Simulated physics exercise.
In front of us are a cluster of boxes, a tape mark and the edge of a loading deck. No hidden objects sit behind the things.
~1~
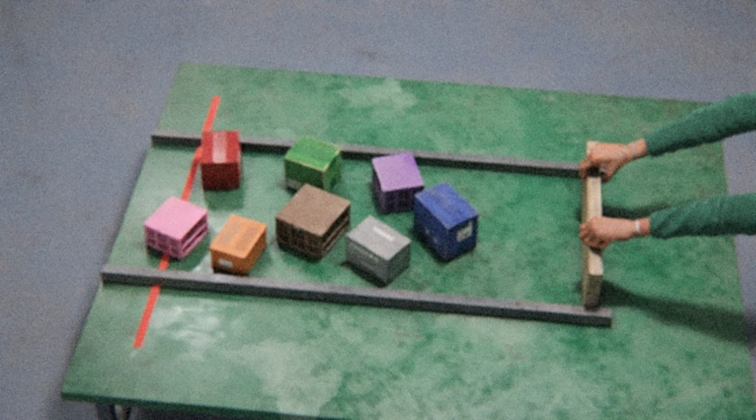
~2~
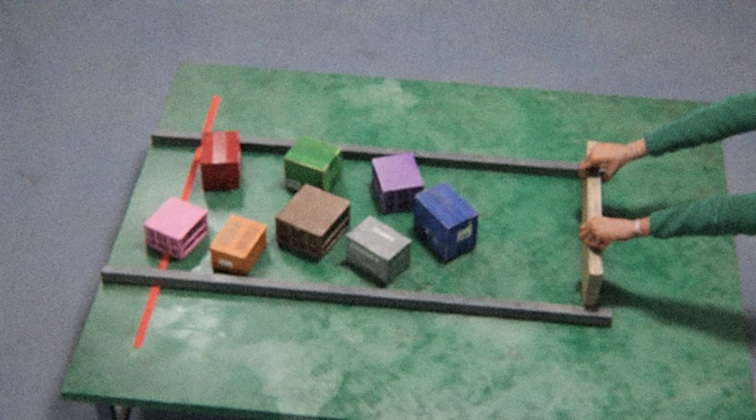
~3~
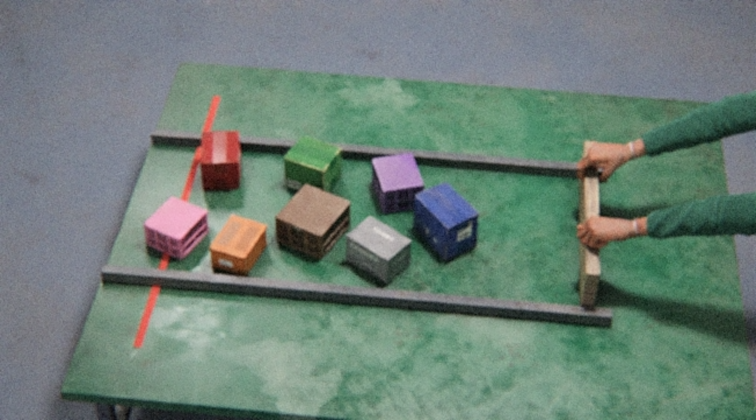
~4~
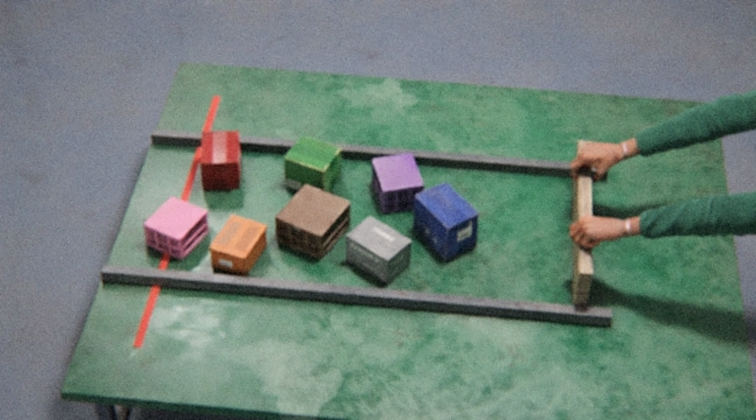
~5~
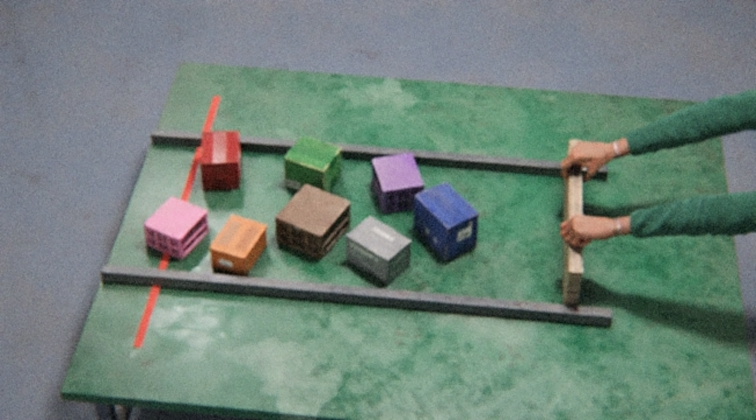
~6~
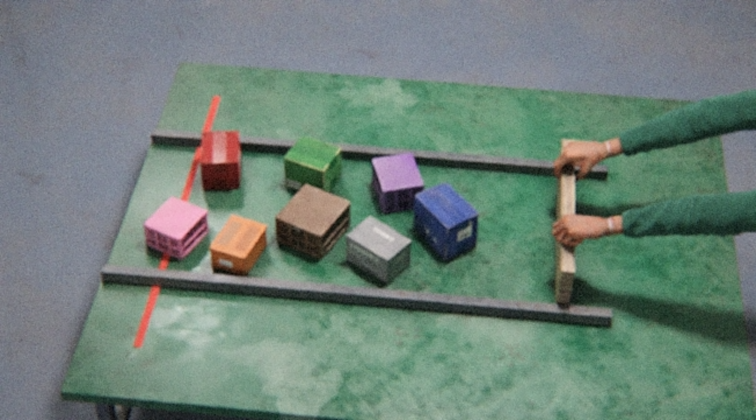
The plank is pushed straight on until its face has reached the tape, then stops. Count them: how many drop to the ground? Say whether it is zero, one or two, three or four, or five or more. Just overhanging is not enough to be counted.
Five at least fall.
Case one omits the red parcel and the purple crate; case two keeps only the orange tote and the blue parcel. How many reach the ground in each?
You'd see 3 fallen, and 3 in the other try.
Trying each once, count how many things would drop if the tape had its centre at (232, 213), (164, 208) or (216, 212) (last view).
In that order 2, 5 and 2.
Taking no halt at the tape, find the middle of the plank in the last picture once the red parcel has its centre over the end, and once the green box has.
I reckon its middle sits around (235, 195) and then around (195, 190).
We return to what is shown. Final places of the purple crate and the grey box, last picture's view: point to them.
The purple crate settles near (173, 158); as for the grey box, near (138, 242).
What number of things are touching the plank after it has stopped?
My count gives 3.
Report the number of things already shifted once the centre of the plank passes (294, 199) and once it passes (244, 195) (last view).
Answer - first 8, then 8.
Early on, none off yet; pink crate at rest near (177, 228); red parcel at rest near (221, 160); orange tote at rest near (239, 246).
Finally, the number that fall off is five or more; lost, brown crate, green box, orange tote, red parcel and pink crate.
